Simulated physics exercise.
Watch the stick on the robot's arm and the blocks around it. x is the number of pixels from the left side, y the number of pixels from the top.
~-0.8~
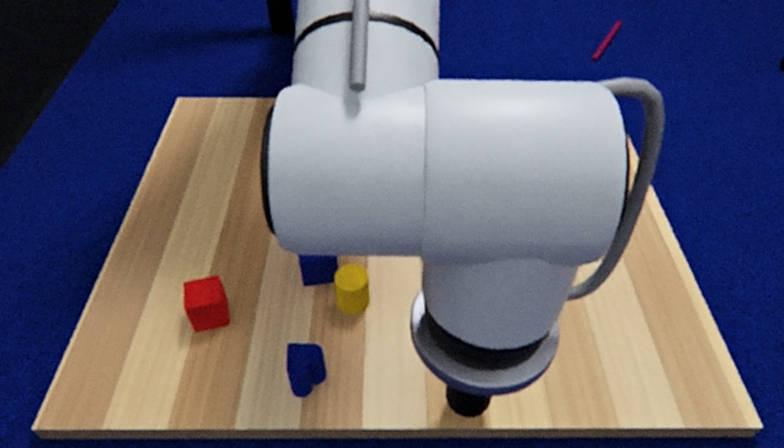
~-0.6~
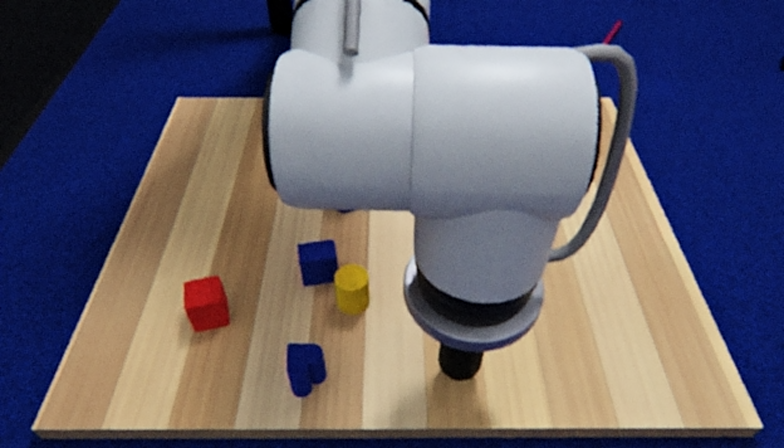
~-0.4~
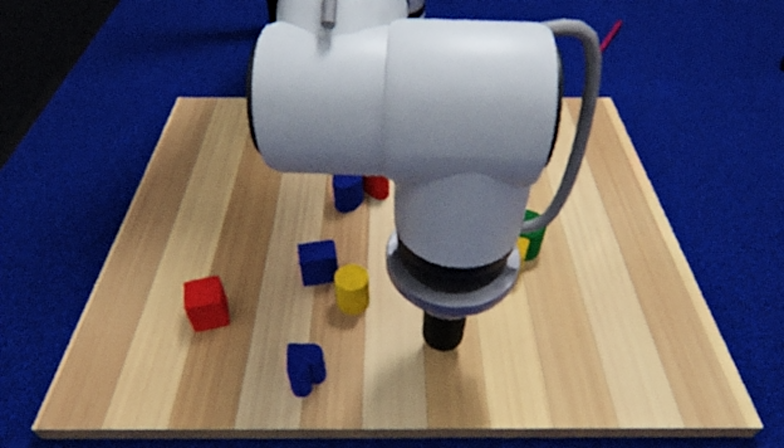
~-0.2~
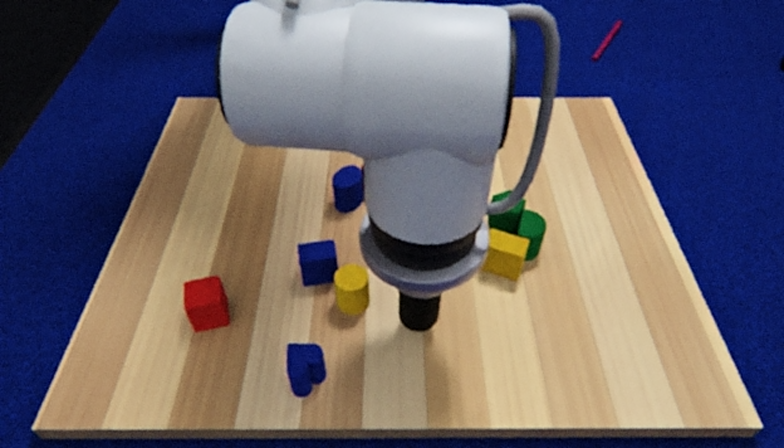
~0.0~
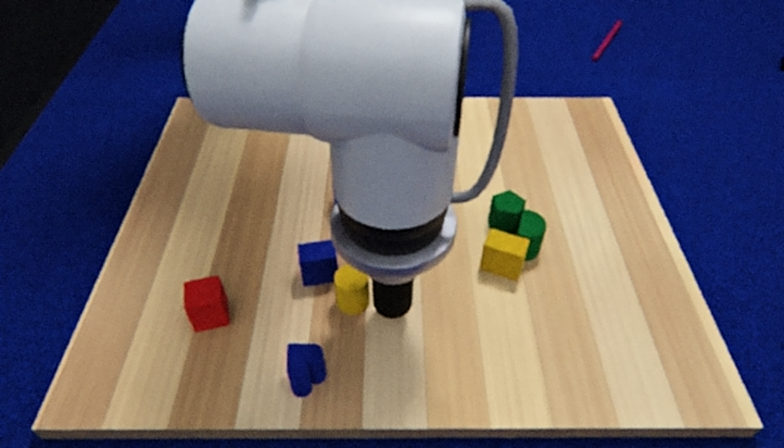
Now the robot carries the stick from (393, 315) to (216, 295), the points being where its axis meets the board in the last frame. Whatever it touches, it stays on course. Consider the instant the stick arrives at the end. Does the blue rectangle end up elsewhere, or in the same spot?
Moved away.
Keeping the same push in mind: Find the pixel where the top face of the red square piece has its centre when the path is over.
In the picture, that point is around (178, 297).
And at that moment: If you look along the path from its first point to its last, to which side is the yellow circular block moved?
Sideways shift: Right.
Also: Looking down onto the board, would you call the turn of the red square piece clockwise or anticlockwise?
My prediction: CCW.
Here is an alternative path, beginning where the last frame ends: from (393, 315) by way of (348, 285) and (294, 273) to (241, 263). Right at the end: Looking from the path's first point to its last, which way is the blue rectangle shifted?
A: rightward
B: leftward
Correct choice: A.
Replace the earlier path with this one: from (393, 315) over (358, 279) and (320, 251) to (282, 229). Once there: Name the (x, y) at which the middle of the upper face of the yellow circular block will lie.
Its top face will be centred at roughly (323, 270).
On the path given first. One third of the way, stick (329, 297); blue rectangle (308, 237), turned 15° anticlockwise; yellow circular block (311, 259).
Two thirds of the way, stick (269, 291); blue rectangle (304, 230), turned 15° clockwise; yellow circular block (278, 250).
At the end, stick (211, 284); red square piece (178, 297), turned 50° anticlockwise; blue heart-shaped block unmoved; blue rectangle (304, 230), turned 15° clockwise; yellow circular block (278, 250).
